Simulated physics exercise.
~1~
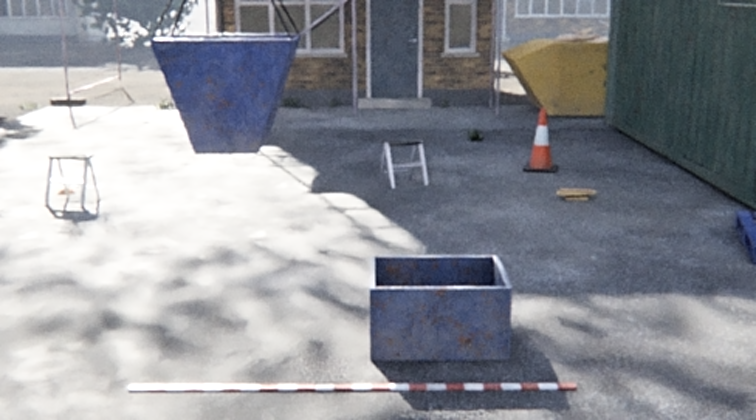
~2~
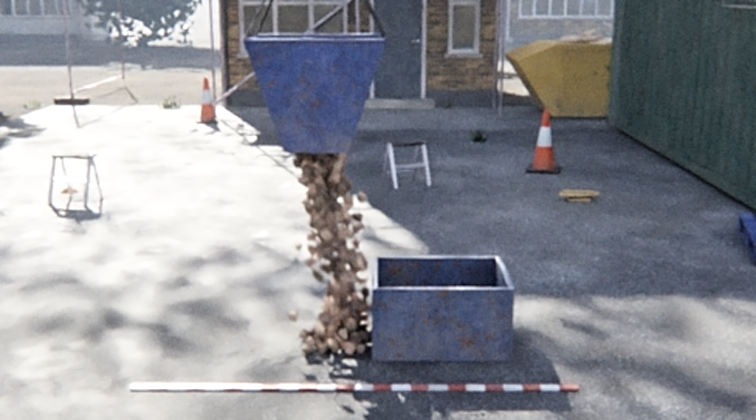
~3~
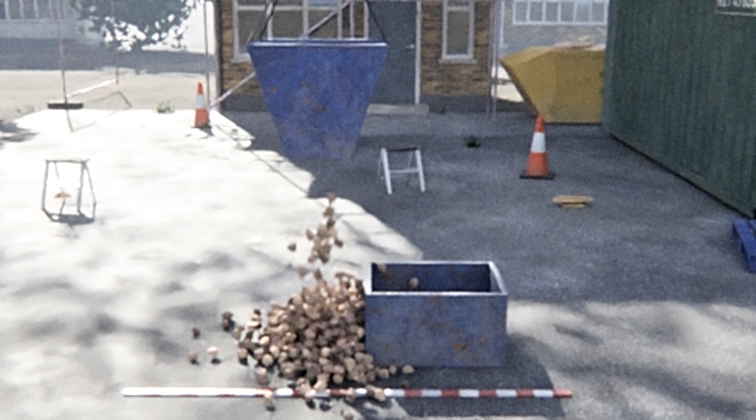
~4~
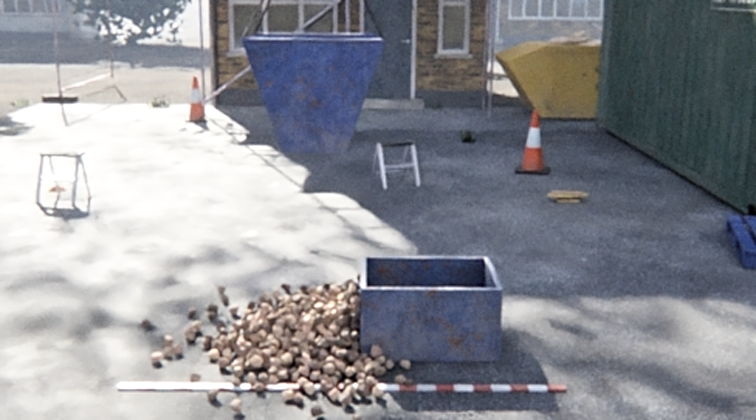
A blue skip hanging over a yard moved right and dropped a stream of brown stones from its bottom, but they landed short of the open metal bin, ending in a spread-out heap against its left side and across the striped staff.
